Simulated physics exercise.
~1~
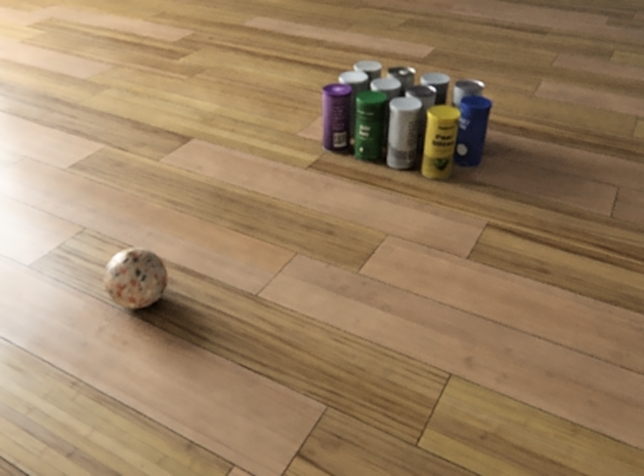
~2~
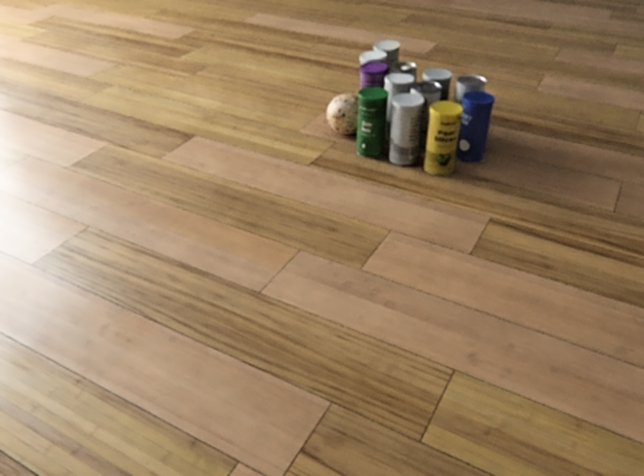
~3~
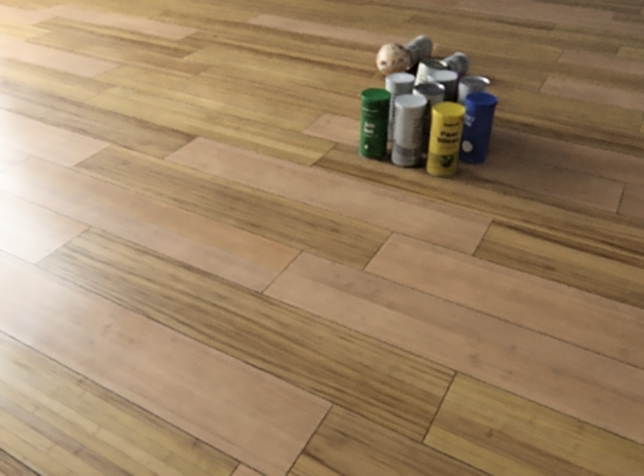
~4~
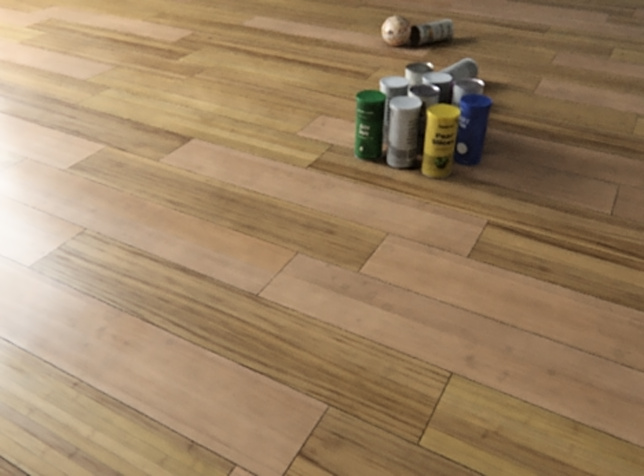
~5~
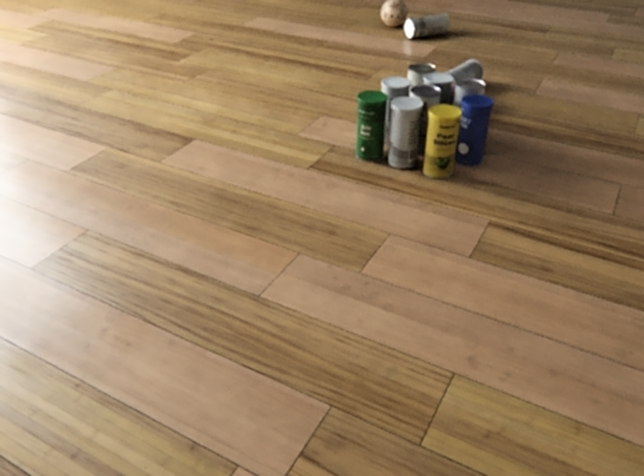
On a wooden floor, a speckled ball rolled away into the left side of a cluster of upright canisters, knocked over the purple one and two others, and carried on toward the back with one fallen canister beside it, while the rest stayed standing.
